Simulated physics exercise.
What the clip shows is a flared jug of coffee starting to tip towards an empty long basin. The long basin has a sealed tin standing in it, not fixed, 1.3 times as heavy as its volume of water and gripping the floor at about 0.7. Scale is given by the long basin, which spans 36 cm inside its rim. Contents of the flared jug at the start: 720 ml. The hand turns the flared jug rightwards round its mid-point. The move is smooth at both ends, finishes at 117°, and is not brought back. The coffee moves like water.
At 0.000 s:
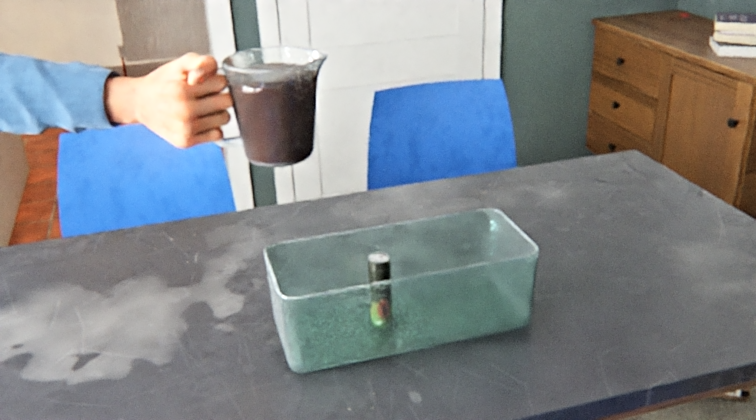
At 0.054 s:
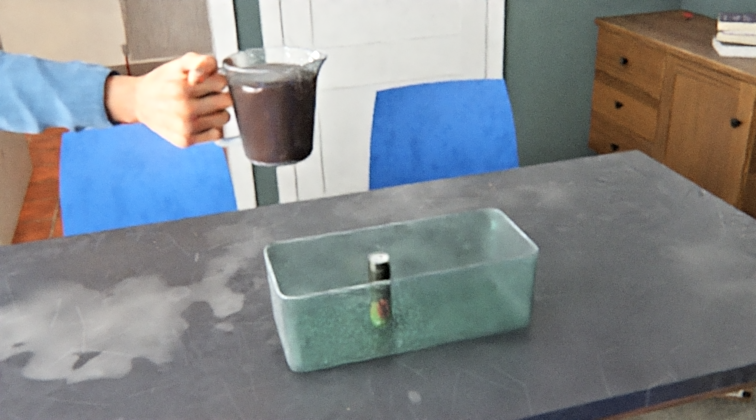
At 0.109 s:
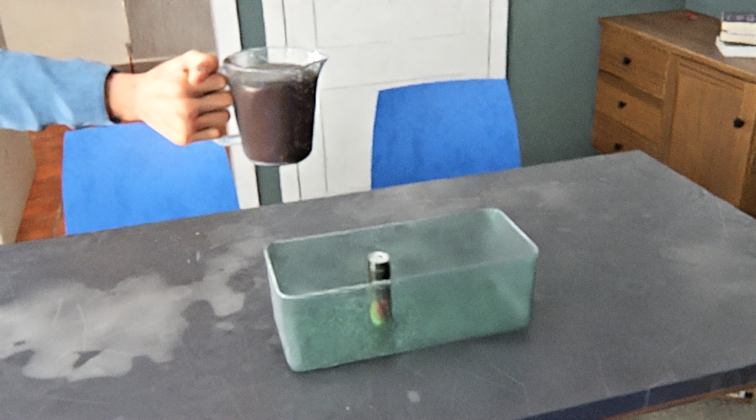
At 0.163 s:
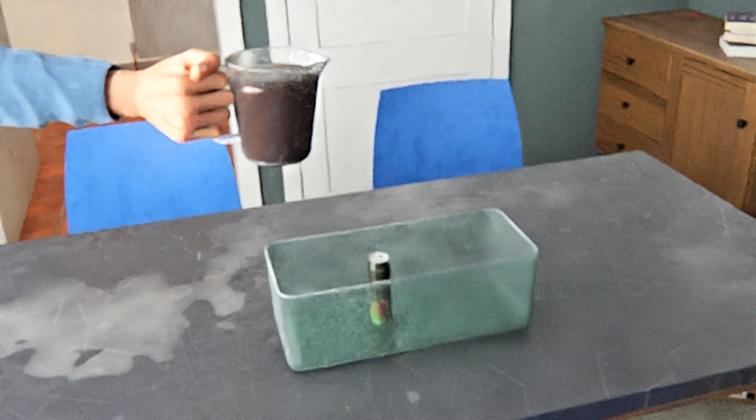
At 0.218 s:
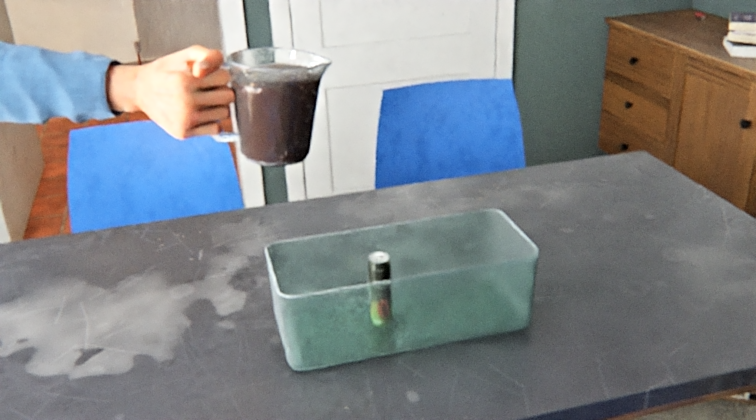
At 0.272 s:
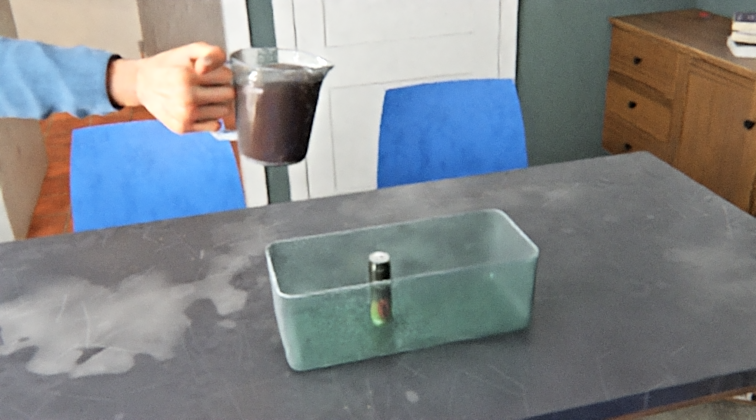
A hand held a glass jug of dark liquid above a table, keeping it nearly still at first, then tilted it slightly to the right over an empty long basin with a small tin standing by it.
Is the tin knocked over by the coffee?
No.
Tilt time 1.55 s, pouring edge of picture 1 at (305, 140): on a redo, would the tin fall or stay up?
After that, the tin overturns.
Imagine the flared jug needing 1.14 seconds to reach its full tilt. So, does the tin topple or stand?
The tin stays balanced.
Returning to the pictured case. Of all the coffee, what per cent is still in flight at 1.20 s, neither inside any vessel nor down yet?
Near 26 percent.
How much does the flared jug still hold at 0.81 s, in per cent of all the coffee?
Roughly 78 per cent.
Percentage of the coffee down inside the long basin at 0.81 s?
Roughly 4 per cent.
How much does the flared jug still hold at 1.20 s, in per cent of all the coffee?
What remains is about 16 percent of it all.
By 0.81 s the tilt is 62° and 77 per cent is still to pour; the tin stands where it began.
By 1.20 s the tilt is 103° and 16 per cent is still to pour; the tin stands where it began.
By 1.61 s the tilt is 117° and 0 per cent is still to pour; the tin stands where it began.
By 2.05 s the tilt is 117° and 0 per cent is still to pour; the tin stands where it began.
At rest the tin stands where it began.
